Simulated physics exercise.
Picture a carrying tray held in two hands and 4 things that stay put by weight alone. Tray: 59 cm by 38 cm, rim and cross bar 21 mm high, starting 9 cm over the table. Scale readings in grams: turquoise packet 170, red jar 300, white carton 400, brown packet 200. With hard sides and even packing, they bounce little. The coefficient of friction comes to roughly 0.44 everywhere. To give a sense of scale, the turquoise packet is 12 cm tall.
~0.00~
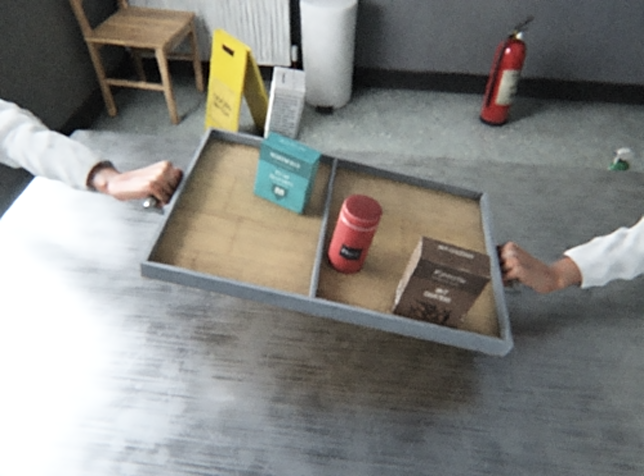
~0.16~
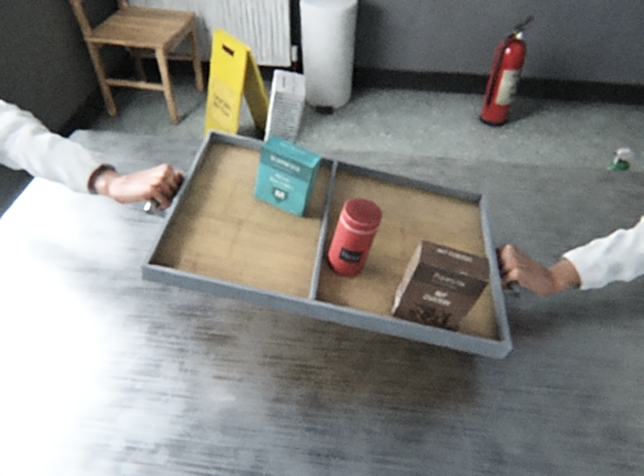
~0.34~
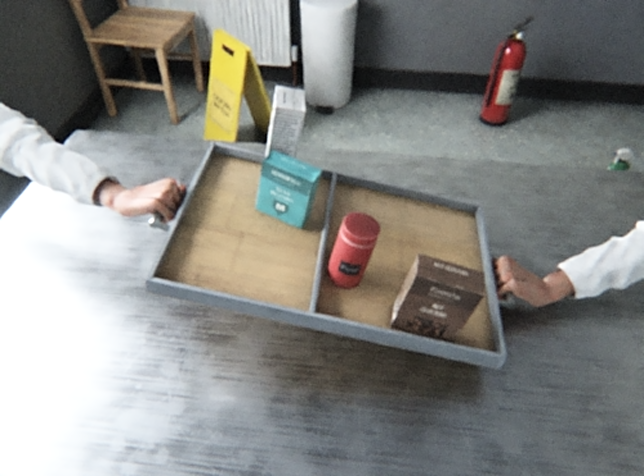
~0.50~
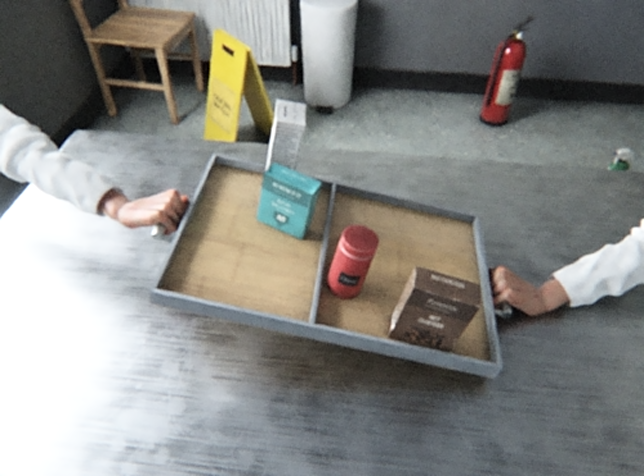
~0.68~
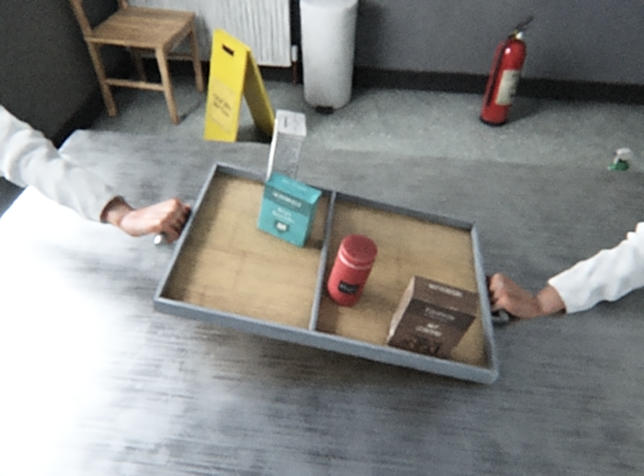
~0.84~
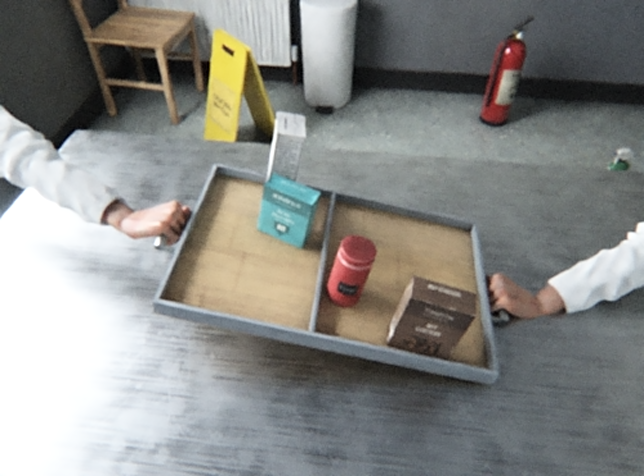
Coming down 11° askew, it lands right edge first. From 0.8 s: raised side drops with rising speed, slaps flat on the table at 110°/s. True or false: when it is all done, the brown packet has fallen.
False, it remains upright.
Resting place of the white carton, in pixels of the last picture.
Roughly pixel (272, 194).
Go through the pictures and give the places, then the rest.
The first picture shows right edge 9 cm above the table; brown packet (439, 286); turquoise packet (286, 174).
The second picture shows right edge 8 cm above the table; white carton (282, 128); turquoise packet (287, 177).
The third picture shows right edge 5 cm above the table; red jar (353, 251); white carton (283, 142).
The fourth picture shows right edge 2 cm above the table; turquoise packet (288, 202); red jar (352, 263).
The fifth picture shows right edge on the table, tray at 11°; white carton (284, 163); turquoise packet (288, 210).
The sixth picture shows right edge on the table, tray at 11°; brown packet (430, 320); red jar (351, 272).
Around 0.94 s, right edge on the table, tray at 5°; white carton tipped 7° against what carries it.
Around 1.14 s, tray flat on the table.
Finally (3.2 s), all 4 still in place (within 5 cm). In the last view, brown packet near (417, 328).
